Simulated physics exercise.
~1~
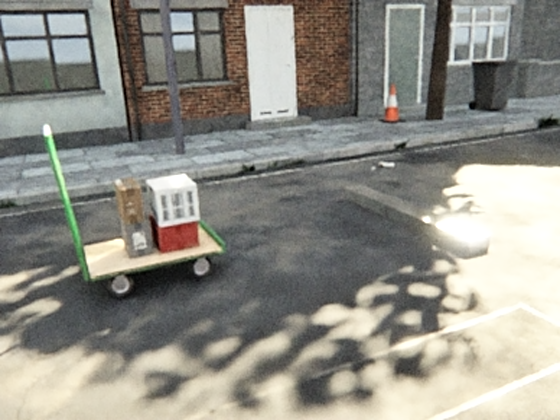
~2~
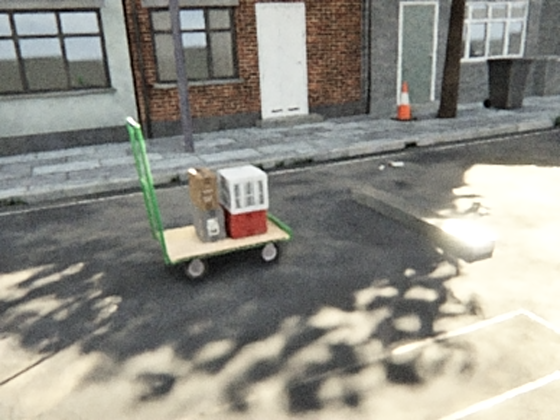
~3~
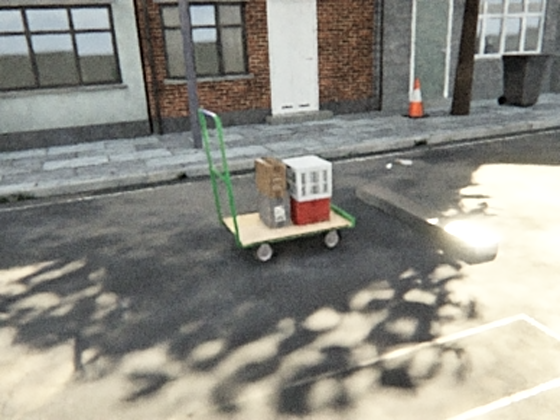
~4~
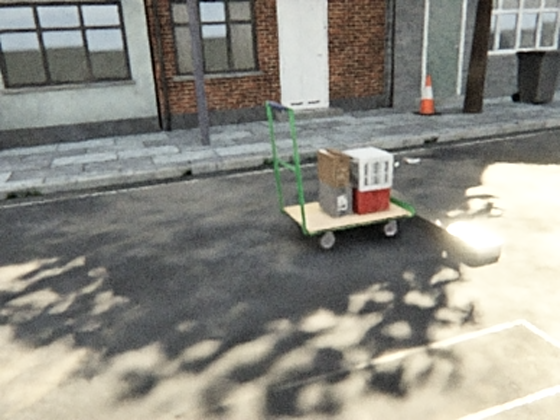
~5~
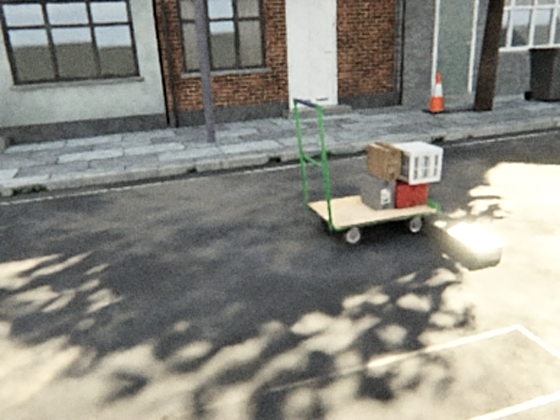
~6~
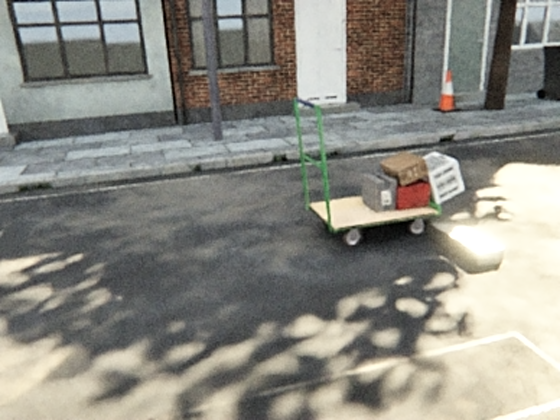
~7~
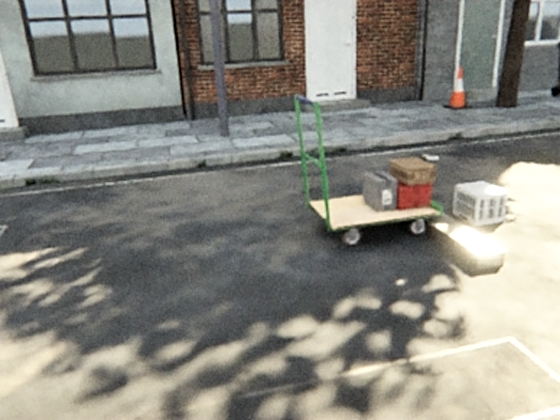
A green-handled trolley with a pale flat deck rolls to the right along a sunlit, shadow-dappled road, seen from slightly above, with brick and grey house fronts, a pavement and an orange cone behind. At its right end, a white crate sits on a red carton, beside an upright brown parcel on a grey one. The trolley stops abruptly near a low kerb lying in the road, and the upper two items tip forward. The white crate tumbles off the front and lands upside down on the road beyond. The brown parcel topples onto its side and ends resting on the red carton, while the grey parcel stays upright on the deck.
